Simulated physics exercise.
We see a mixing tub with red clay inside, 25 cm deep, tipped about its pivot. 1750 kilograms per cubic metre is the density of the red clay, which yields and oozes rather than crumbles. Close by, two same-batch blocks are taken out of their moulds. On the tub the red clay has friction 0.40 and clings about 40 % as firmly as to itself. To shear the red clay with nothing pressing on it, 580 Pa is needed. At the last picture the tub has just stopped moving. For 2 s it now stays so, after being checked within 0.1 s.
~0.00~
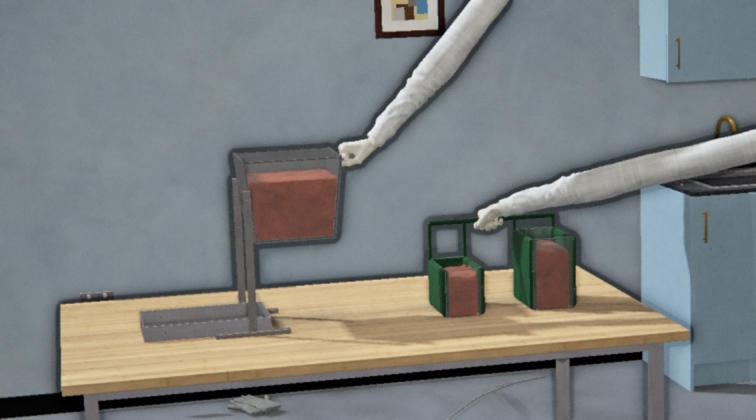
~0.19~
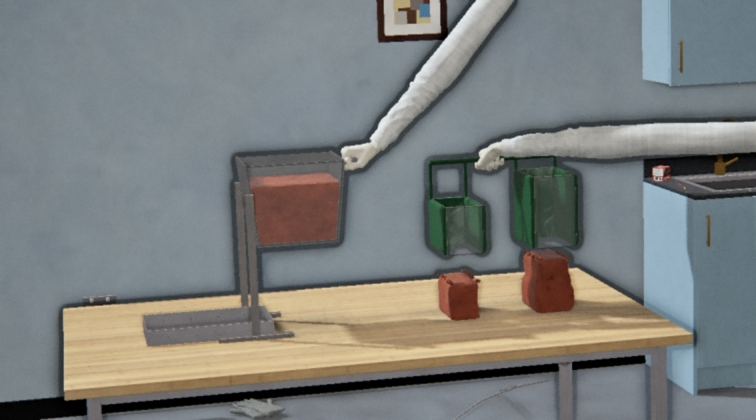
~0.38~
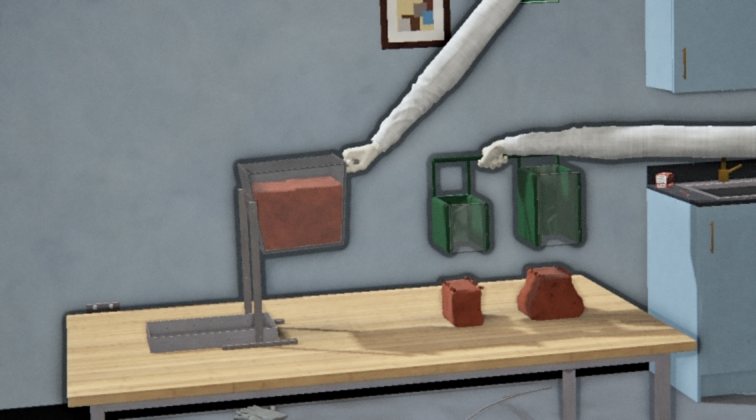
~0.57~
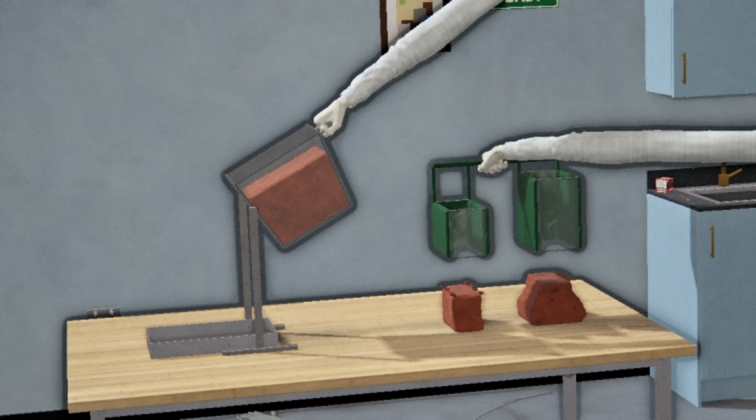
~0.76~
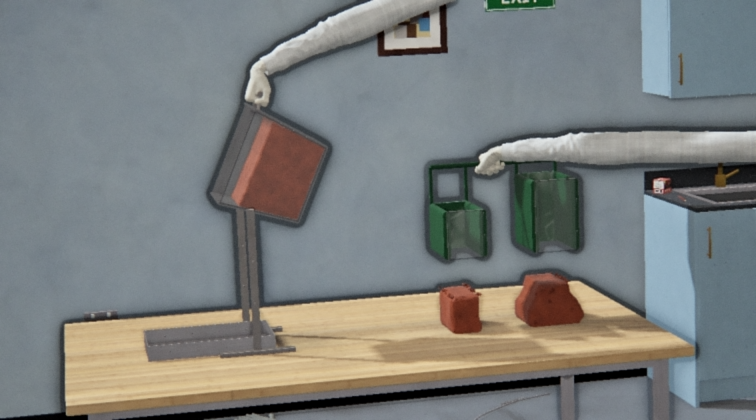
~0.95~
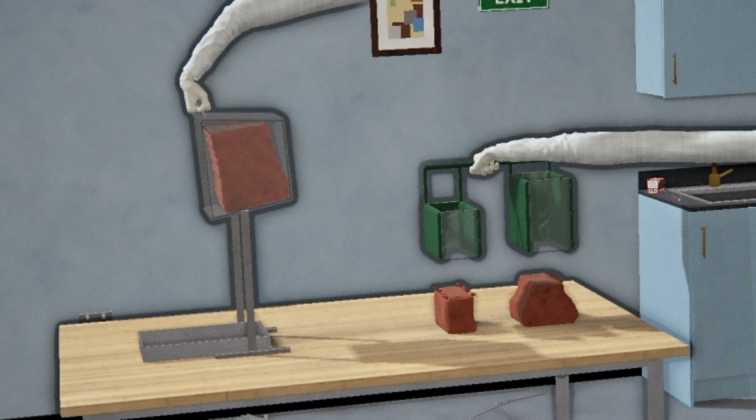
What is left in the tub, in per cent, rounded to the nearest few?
Around 39 in every hundred.
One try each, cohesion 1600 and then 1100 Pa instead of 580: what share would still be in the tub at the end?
In turn about 25 %, 40 %.
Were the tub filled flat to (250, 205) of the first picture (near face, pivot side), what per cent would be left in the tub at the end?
60 %.
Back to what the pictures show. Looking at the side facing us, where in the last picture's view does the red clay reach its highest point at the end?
The highest point is near (266, 173) in the last picture.
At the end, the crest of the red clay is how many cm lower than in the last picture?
Roughly 15 cm.
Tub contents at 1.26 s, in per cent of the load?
Some 45 per cent.
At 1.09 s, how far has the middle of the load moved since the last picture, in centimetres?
Around 9 centimetres.
After 1.09 s, the tub is at 93 degrees and holds 78 %.
After 1.26 s, the tub is at 93 degrees and holds 43 %.
After 1.43 s, the tub is at 93 degrees and holds 39 %.
After 1.60 s, the tub is at 93 degrees and holds 39 %.
After 2.95 s, the tub is at 93 degrees and holds 39 %.
